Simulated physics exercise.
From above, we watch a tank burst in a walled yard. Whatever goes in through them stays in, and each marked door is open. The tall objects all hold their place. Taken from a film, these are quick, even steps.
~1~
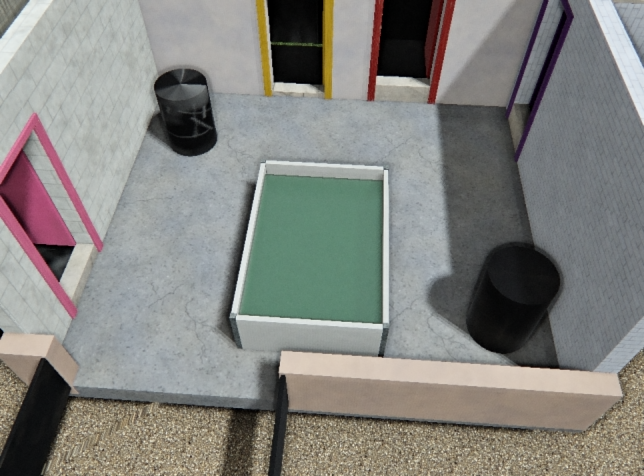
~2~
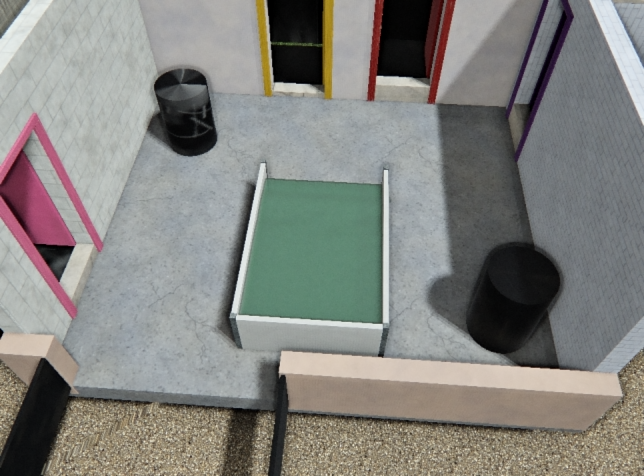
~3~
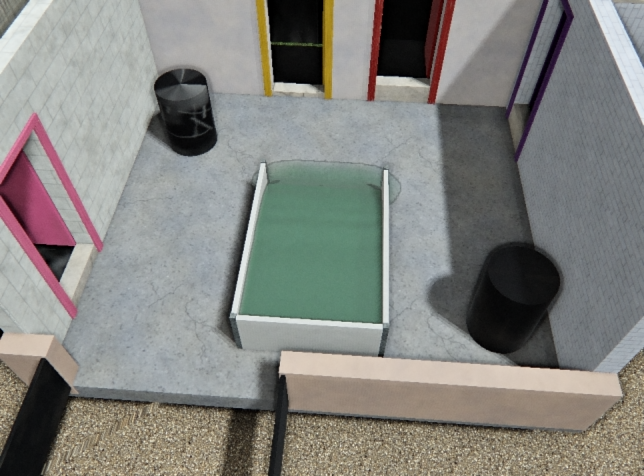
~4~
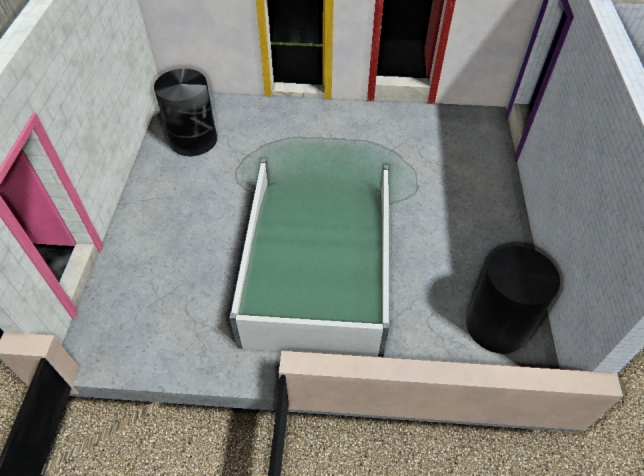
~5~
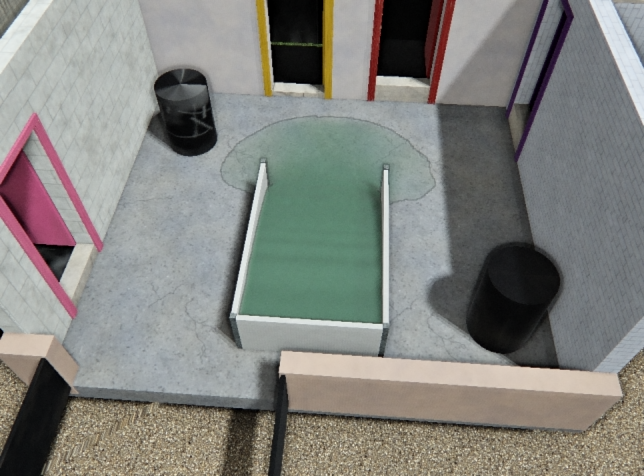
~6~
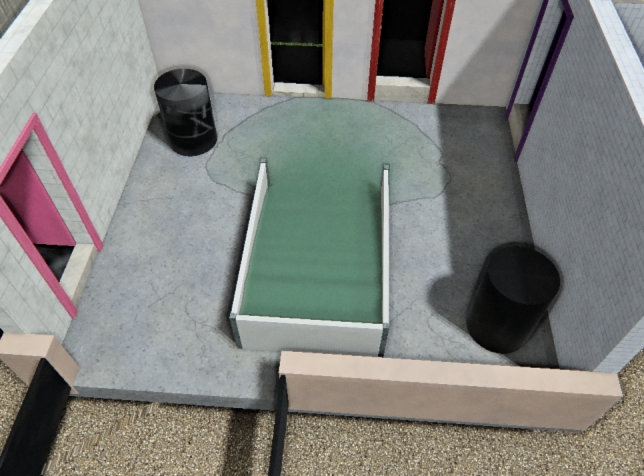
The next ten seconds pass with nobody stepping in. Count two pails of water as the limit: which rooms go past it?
One by one: The purple door will let in an allowed amount; the yellow door will let in too much; the pink door will let in an allowed amount; the red door will let in an allowed amount.
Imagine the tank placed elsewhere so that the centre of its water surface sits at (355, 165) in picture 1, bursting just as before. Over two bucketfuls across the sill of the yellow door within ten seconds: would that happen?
Yellow exceeds the threshold.
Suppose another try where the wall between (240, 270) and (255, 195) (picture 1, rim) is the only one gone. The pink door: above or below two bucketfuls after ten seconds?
The pink door ends up above.
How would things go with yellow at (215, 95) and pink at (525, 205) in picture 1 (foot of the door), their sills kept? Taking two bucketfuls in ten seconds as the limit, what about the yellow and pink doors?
Then: The yellow door takes more, the pink door keeps below it.
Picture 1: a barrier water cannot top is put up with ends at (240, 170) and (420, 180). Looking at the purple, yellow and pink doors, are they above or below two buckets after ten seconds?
Note - purple: Does not reach it; yellow: Does not reach it; pink: Does not reach it.
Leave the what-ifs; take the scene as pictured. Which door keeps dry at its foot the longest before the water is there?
Result: The one in pink.
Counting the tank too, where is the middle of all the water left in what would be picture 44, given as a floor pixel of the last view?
Close to (333, 194), I reckon.
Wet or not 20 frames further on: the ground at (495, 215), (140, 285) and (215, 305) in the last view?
Result, in that order: Wetted / not wetted / not wetted.
A moment on, water covers 35 % of the floor; the purple door not reached, the yellow door over two buckets in, the pink door not reached, the red door wet at the sill, nothing in.
Next, water covers 40 % of the floor; the purple door wet at the sill, nothing in, the yellow door far over two buckets in, the pink door not reached, the red door wet at the sill, nothing in.
Then, water covers 60 % of the floor; the purple door wet at the sill, nothing in, the yellow door far over two buckets in, the pink door not reached, the red door wet at the sill, nothing in.
Later, water covers 95 % of the floor; the purple door wet at the sill, nothing in, the yellow door far over two buckets in, the pink door wet at the sill, nothing in, the red door wet at the sill, nothing in.
In the end, water covers 95 % of the floor; the purple door wet at the sill, nothing in, the yellow door far over two buckets in, the pink door wet at the sill, nothing in, the red door wet at the sill, nothing in.
